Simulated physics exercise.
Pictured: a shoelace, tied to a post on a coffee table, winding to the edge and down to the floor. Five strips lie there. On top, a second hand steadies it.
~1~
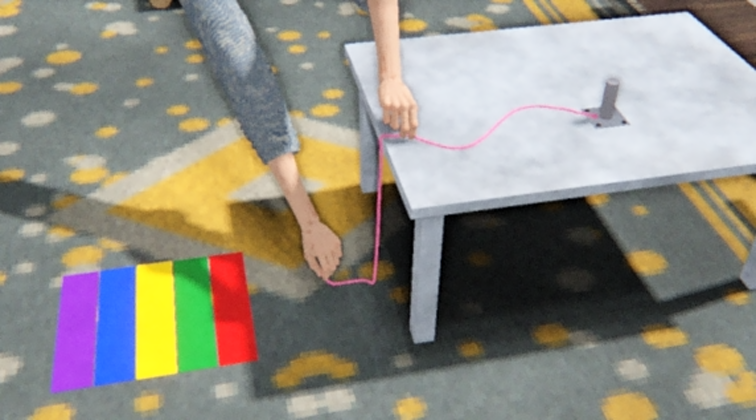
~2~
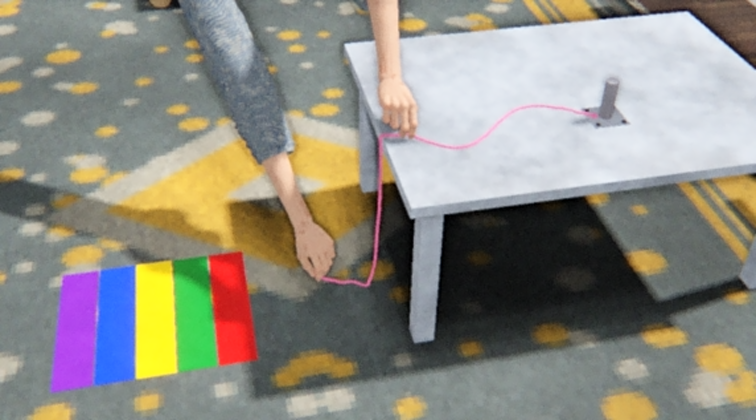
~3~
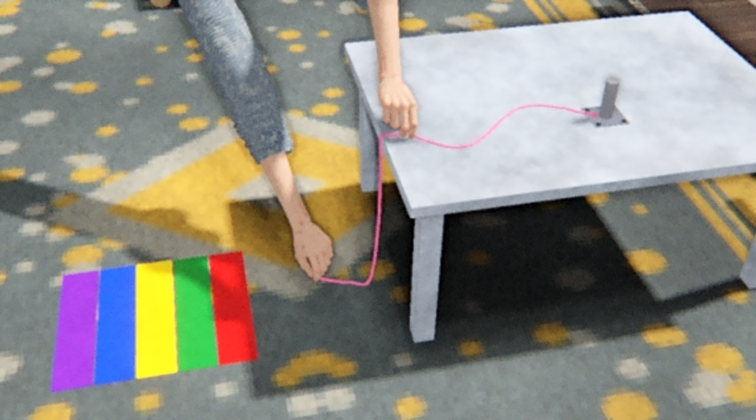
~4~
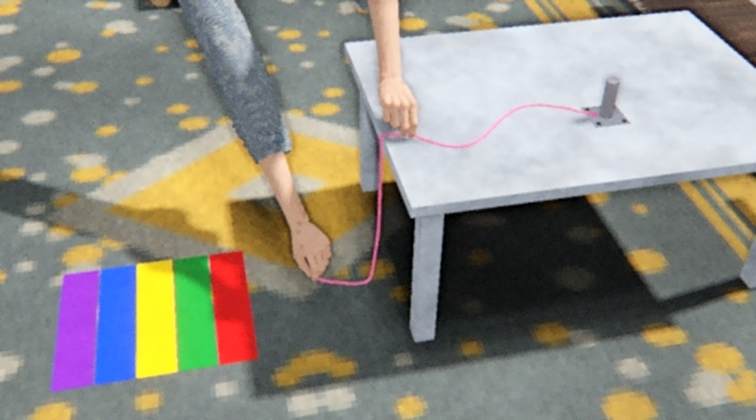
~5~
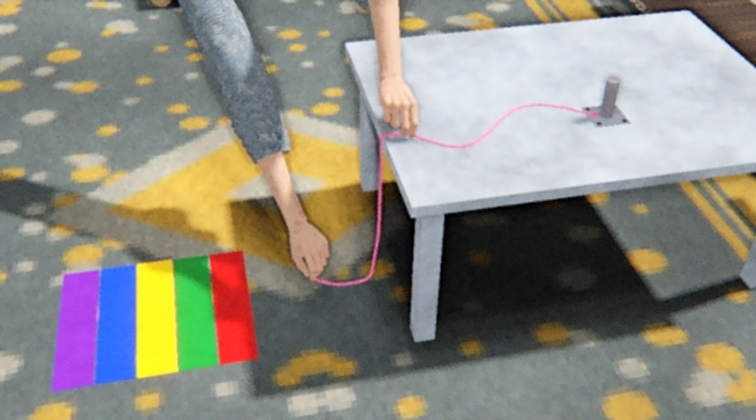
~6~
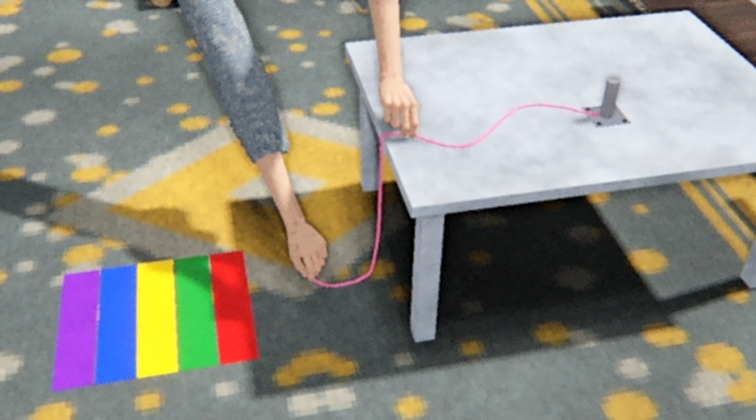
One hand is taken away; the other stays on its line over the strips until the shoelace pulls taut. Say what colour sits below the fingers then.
It is yellow.
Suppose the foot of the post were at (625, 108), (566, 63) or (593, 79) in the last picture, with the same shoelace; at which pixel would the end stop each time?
You'd get roughly (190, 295), (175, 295) and (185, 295), one for each try.
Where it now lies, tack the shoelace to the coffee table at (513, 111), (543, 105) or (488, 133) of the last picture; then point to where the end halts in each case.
Taking them in turn, I'd expect around (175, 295), (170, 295) and finally (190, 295).
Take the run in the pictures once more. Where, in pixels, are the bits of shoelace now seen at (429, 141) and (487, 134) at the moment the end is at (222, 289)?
At (391, 138), then (459, 132).
Soon after, end near (222, 289); over red.
After that, end near (182, 294); over green.
At the stop, end near (158, 298); over yellow. It gets as far as the yellow strip.
